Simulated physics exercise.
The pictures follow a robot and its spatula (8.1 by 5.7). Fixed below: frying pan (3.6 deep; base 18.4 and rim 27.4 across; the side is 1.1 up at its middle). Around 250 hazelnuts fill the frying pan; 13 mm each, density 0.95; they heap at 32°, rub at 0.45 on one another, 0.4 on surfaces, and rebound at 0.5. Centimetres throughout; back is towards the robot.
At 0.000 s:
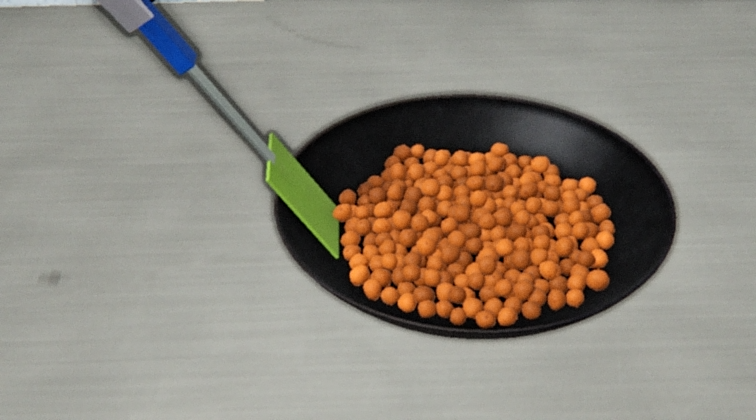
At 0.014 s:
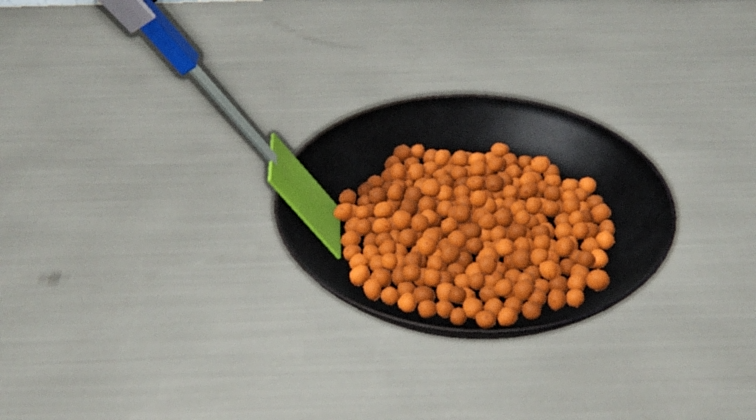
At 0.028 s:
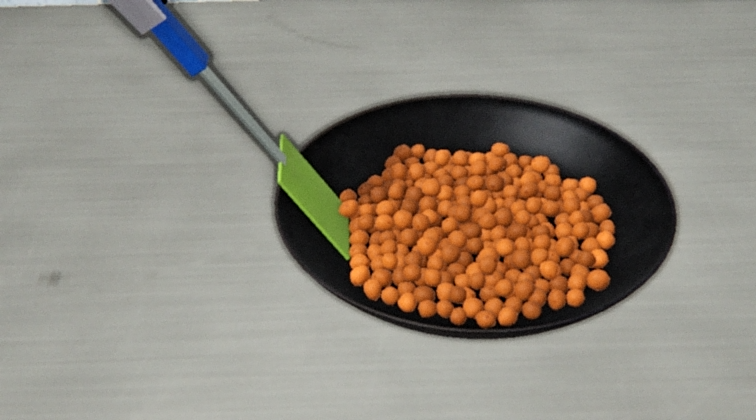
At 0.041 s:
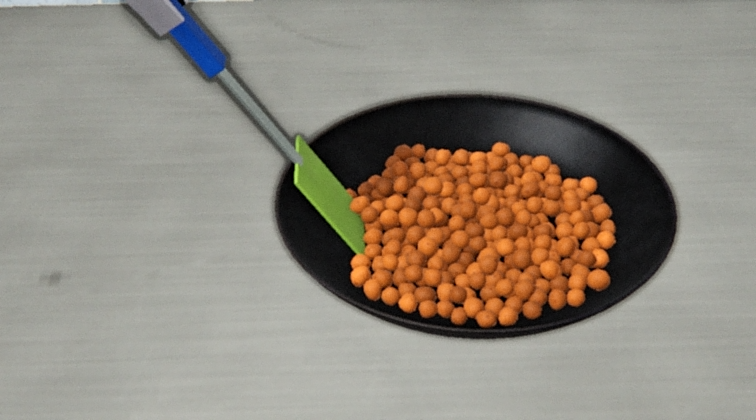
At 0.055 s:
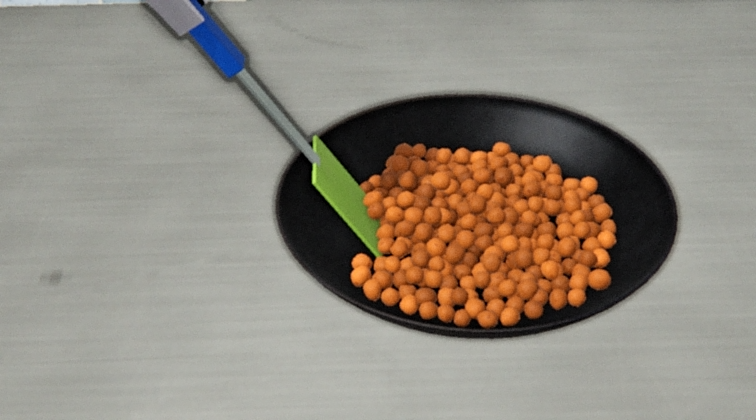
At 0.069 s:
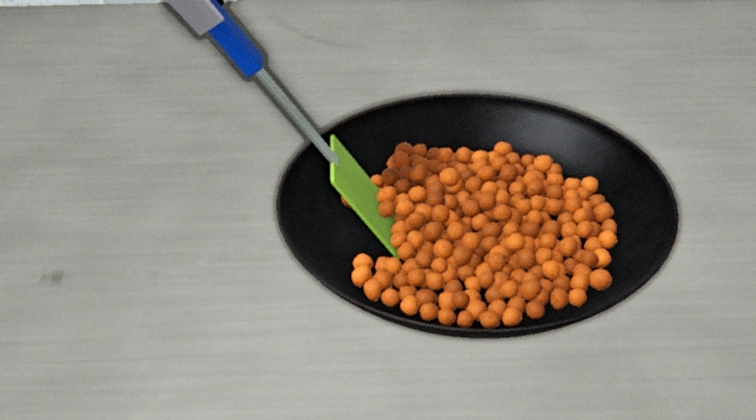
On a pale grey surface, a green spatula with a blue and grey handle rests at the left side of a black frying pan of small orange-brown balls, then moves slowly right, pushing the nearest balls inward.
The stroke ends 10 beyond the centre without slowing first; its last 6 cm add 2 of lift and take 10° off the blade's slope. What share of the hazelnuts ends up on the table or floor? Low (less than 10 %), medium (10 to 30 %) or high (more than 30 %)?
A medium share, 10 to 30 %, ends on the table or floor.
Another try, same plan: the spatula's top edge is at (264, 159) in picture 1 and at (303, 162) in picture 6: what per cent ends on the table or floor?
About 5 per cent.
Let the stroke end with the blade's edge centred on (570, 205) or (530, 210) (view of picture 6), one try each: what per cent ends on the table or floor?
Some 5 and 0 per cent.
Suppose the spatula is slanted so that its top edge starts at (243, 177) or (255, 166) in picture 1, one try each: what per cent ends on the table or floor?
About 15 and 15 per cent.
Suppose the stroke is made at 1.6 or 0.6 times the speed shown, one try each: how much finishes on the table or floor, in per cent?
About 25 and 10 per cent.
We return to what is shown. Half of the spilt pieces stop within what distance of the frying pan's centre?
Roughly 26 cm.
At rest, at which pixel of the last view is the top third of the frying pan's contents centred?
Near (555, 219).
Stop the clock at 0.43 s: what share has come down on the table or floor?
Roughly 15 per cent.
After 0.13 s, sloping 57°, highest piece 6 above the table; 253 in the frying pan.
After 0.20 s, sloping 54°, highest piece 6 above the table; 253 in the frying pan.
After 0.43 s, sloping 47°, highest piece 4 above the table; 214 in the frying pan, 39 on the table or floor.
After 1.48 s, sloping 47°, highest piece 3 above the table; 214 in the frying pan, 39 on the table or floor.
At rest, 214 in the frying pan, 39 on the table or floor. That is 15 % on the table or floor.
